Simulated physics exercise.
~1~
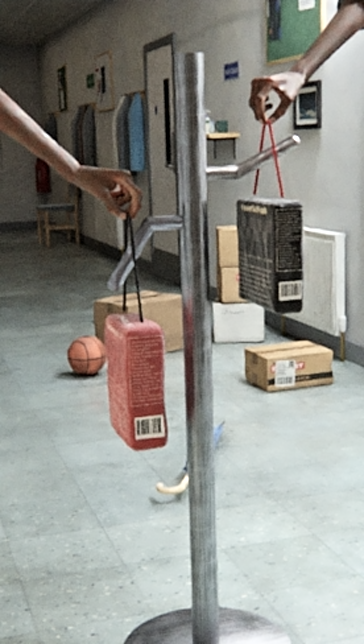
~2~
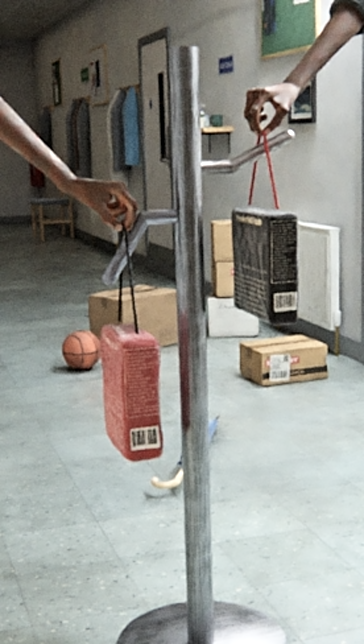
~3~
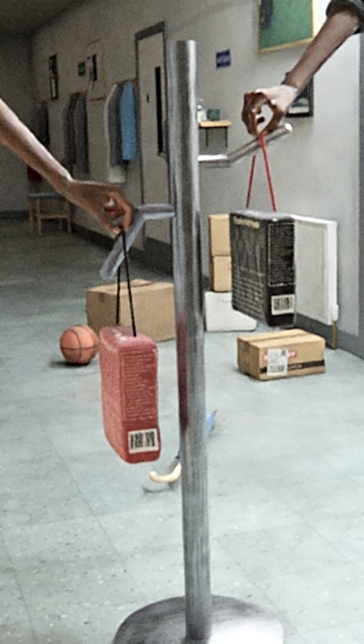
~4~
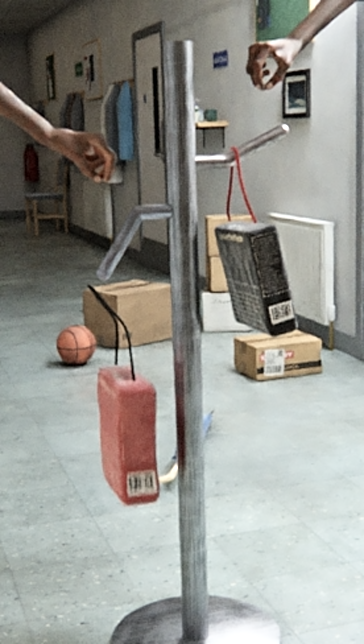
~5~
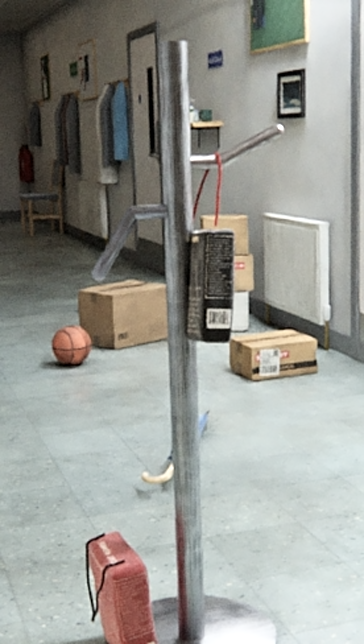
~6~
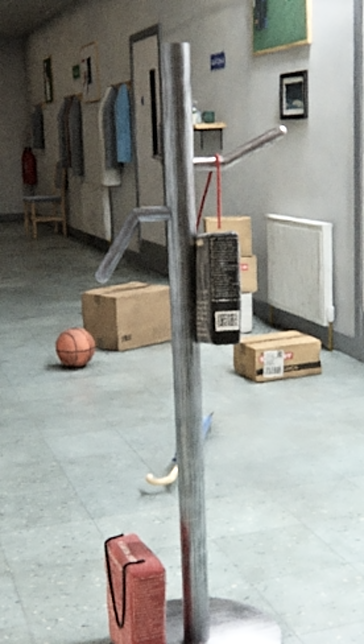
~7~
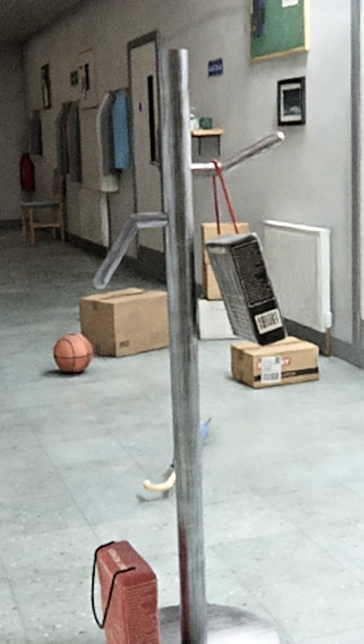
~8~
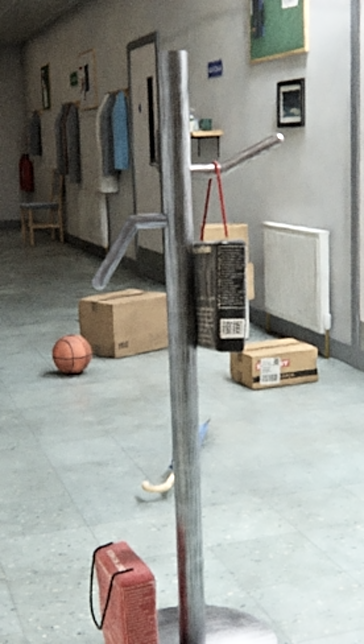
A red bag and a black bag were lowered by two hands toward the pegs of a metal stand, and once released, the red one dropped to the floor on the left while the black one caught on the right peg and swung there.
